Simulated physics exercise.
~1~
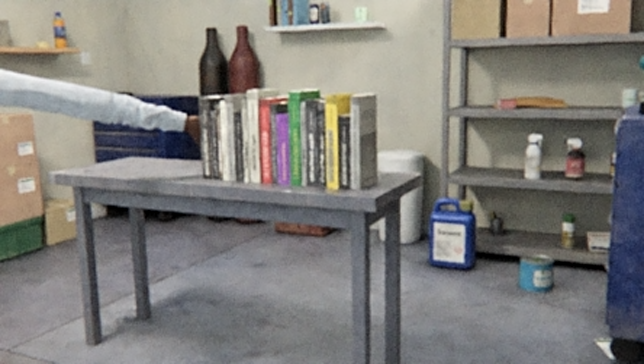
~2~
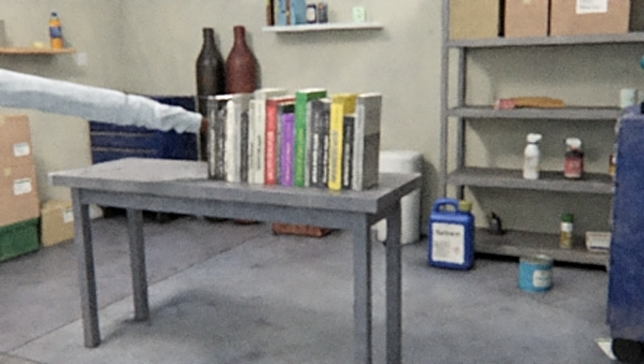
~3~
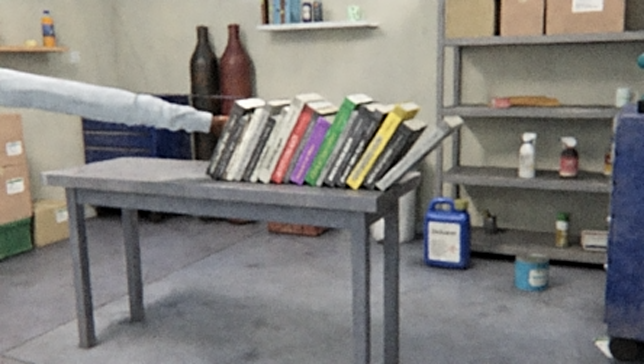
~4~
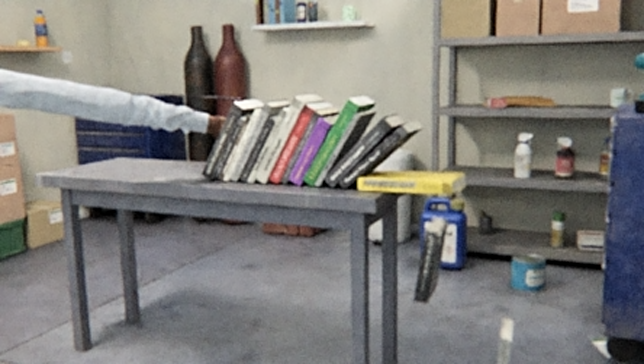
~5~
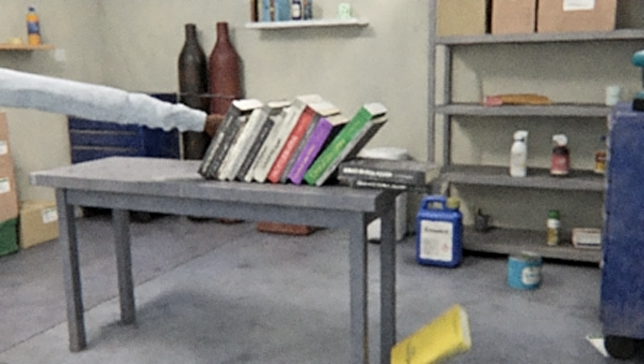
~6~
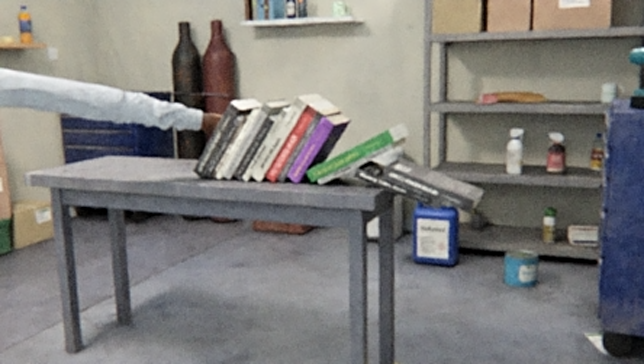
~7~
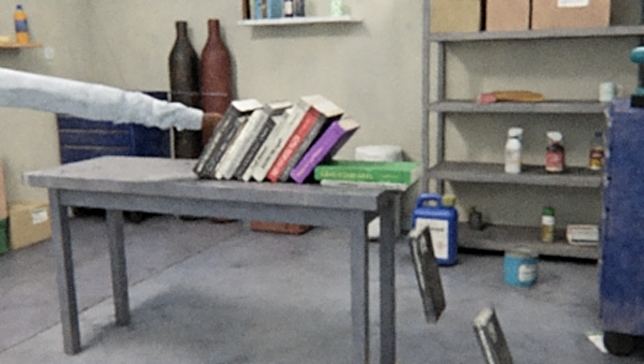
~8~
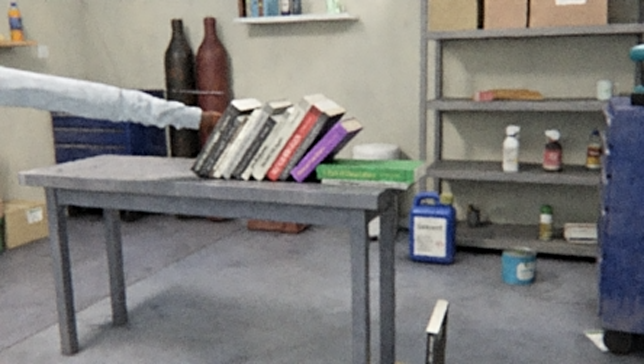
At first, a row of books stands upright on a grey table in a storeroom, while a sleeved arm reaches in from the left and pushes at the near end. The whole row tips to the right, every book leaning on the next. The yellow book drops onto its side at the table's edge, then falls to the floor as dark books tumble off too. The green book slides down flat, jutting past the edge. In the end, it rests there on the tabletop, with the purple, red and other books still leaning beside it.
